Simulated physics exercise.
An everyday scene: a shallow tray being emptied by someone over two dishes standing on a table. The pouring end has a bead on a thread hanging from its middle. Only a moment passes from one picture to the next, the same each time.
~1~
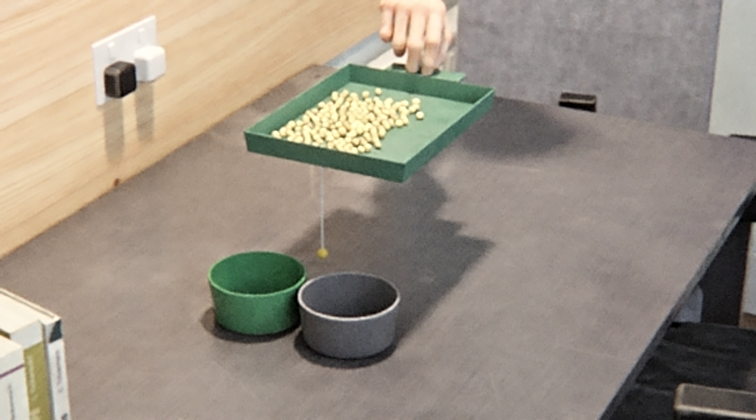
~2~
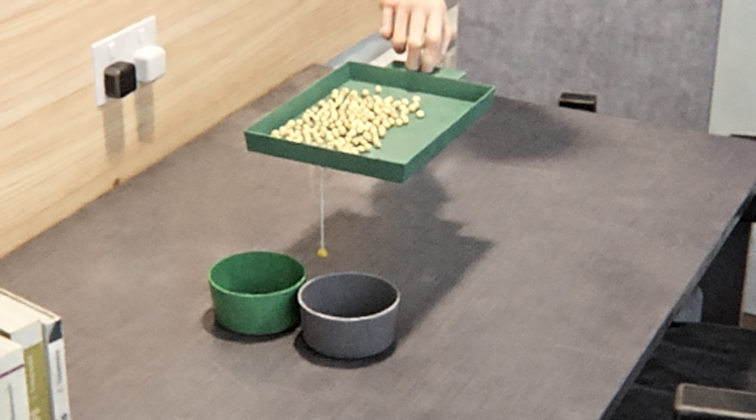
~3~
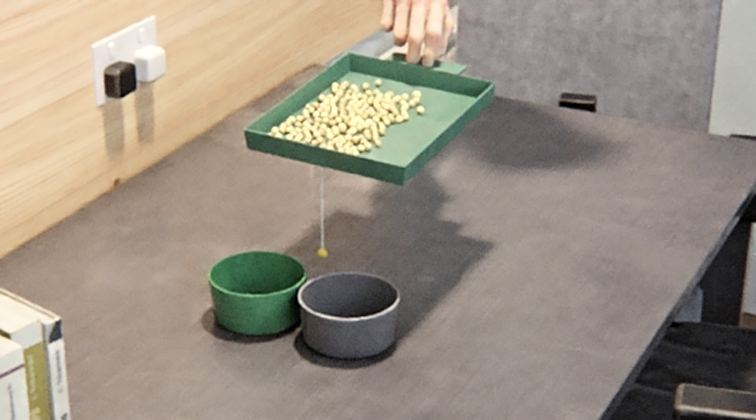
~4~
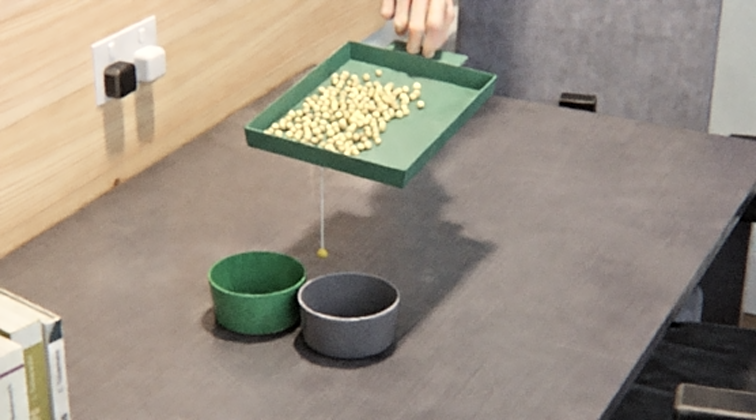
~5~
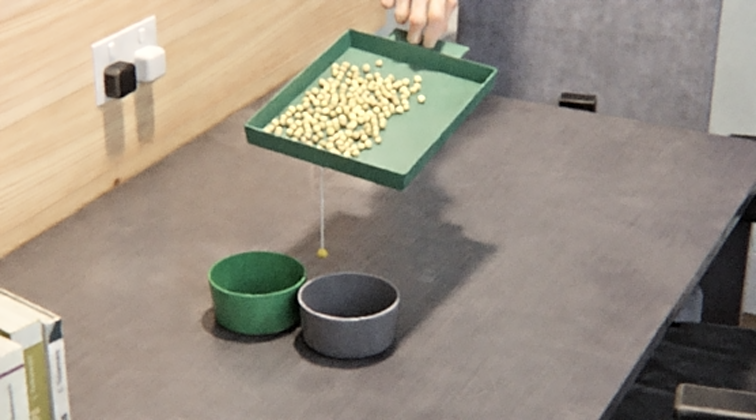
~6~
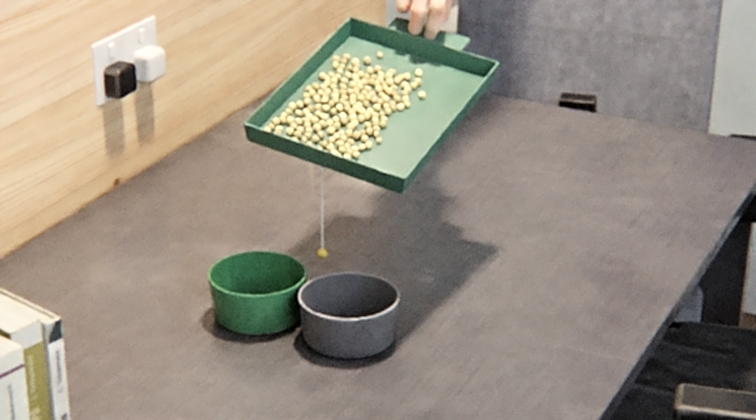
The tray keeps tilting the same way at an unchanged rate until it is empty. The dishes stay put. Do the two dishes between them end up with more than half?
By the end, the dishes are holding not even half of the load, I'd say.
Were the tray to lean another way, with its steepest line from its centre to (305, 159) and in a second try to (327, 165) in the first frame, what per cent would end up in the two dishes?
Shares: 90 %, then 80 %.
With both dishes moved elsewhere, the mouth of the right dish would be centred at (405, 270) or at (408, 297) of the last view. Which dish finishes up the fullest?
Well, first the dish at right, then the dish at right.
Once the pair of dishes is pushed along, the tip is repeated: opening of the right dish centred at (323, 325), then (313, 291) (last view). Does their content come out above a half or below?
First try: Lower than half; second try: Lower than half.
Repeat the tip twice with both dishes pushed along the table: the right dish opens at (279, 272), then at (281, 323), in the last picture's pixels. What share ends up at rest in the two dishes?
It would be roughly 0 per cent, followed by roughly 0 per cent.
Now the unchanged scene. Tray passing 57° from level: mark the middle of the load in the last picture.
In the last view the centre sits at roughly (374, 152).
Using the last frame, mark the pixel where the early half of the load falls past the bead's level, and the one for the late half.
First roughly (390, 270), then roughly (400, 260).
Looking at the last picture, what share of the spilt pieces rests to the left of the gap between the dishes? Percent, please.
Estimate: About 0 per cent.
Soon, tray tipped steeply; nearly all on the tray; a stray few in the air.
A while on, tray tipped right over; nearly all on the tray; a stray few in the right dish; a stray few outside both; a stray few in the air.
Towards the end, tray tipped past a quarter turn; about a third in the right dish; about two thirds outside both.
Finally, tray tipped past a quarter turn; about a third in the right dish; none in the left dish; about two thirds outside both.
